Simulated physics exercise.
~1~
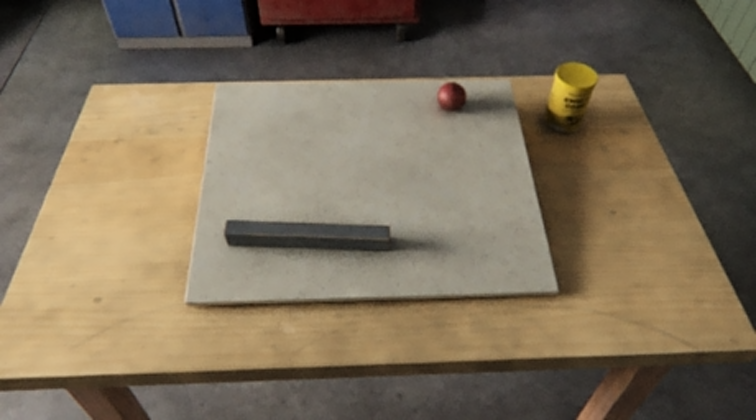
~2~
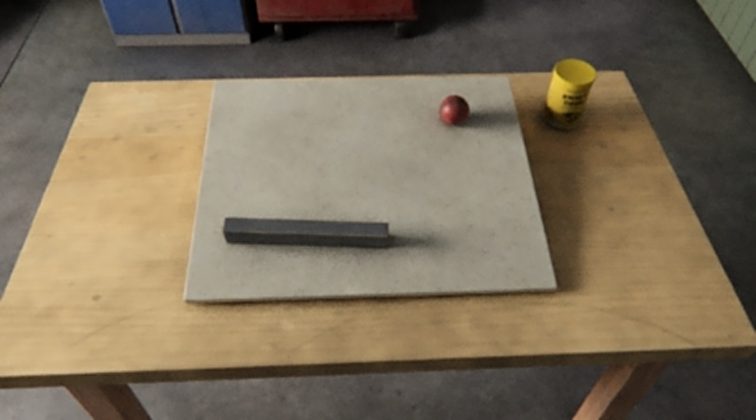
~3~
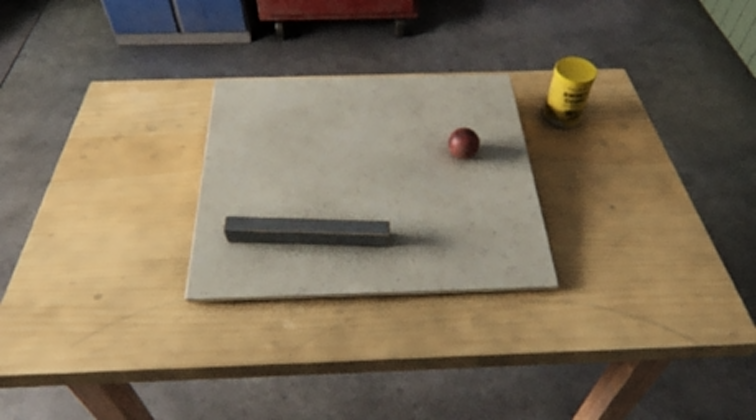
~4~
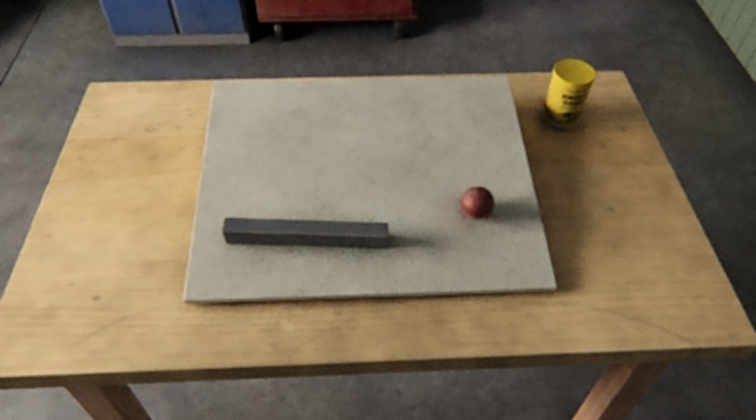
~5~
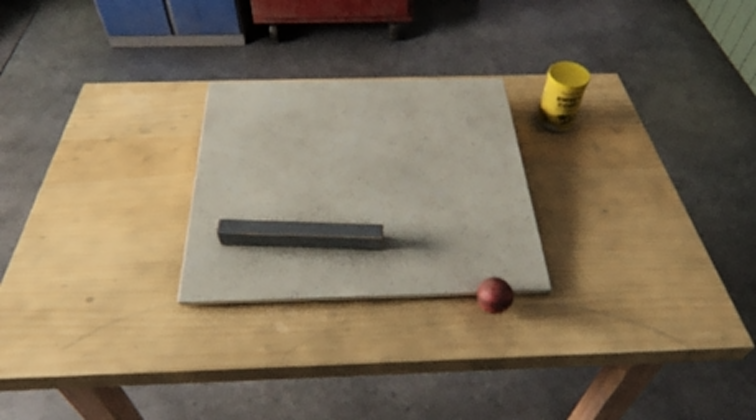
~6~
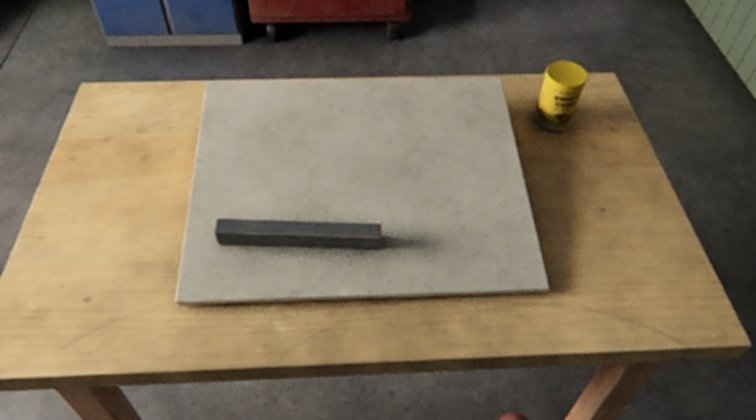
A red ball rolls down a pale board on a wooden table toward the viewer, drifting slightly right and passing the dark block, then goes over the near edge and drops almost out of view, while the yellow tin stays in place.
